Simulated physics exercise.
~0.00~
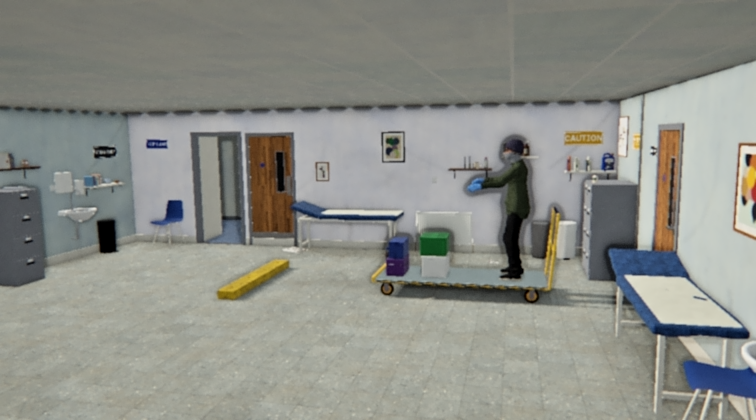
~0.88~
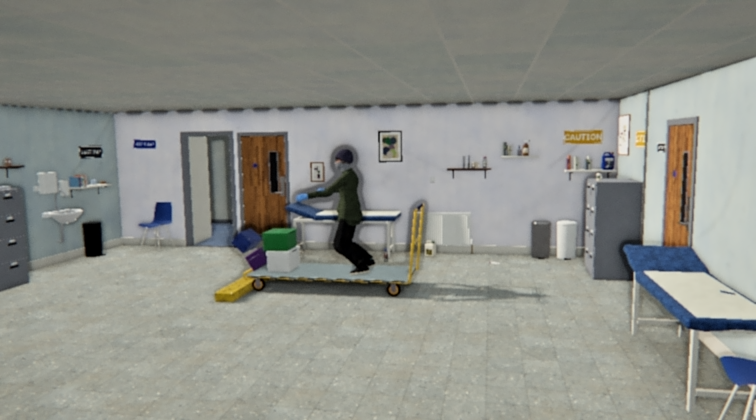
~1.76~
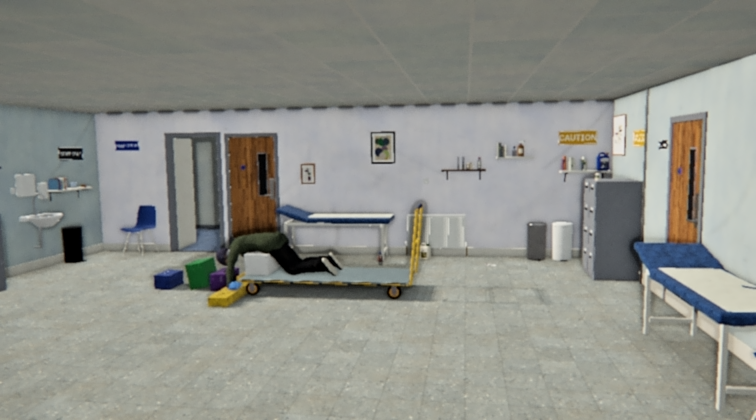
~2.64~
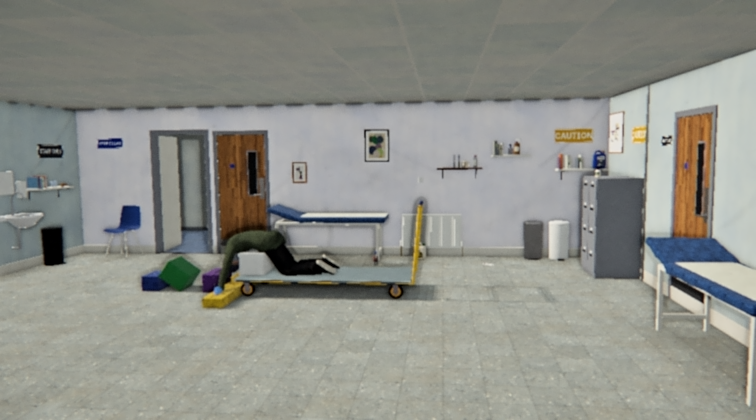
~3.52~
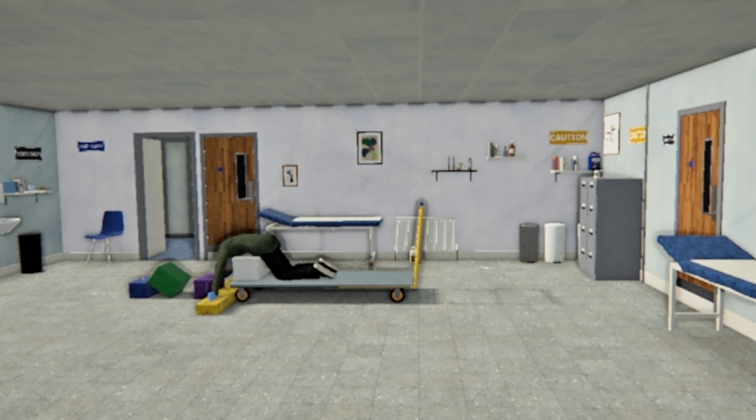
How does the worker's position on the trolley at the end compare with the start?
At the start the worker stands upright near the handle at the right end of the trolley. By the end the worker is slumped face down over the white box at the left end, with arms hanging over the edge towards the yellow block.
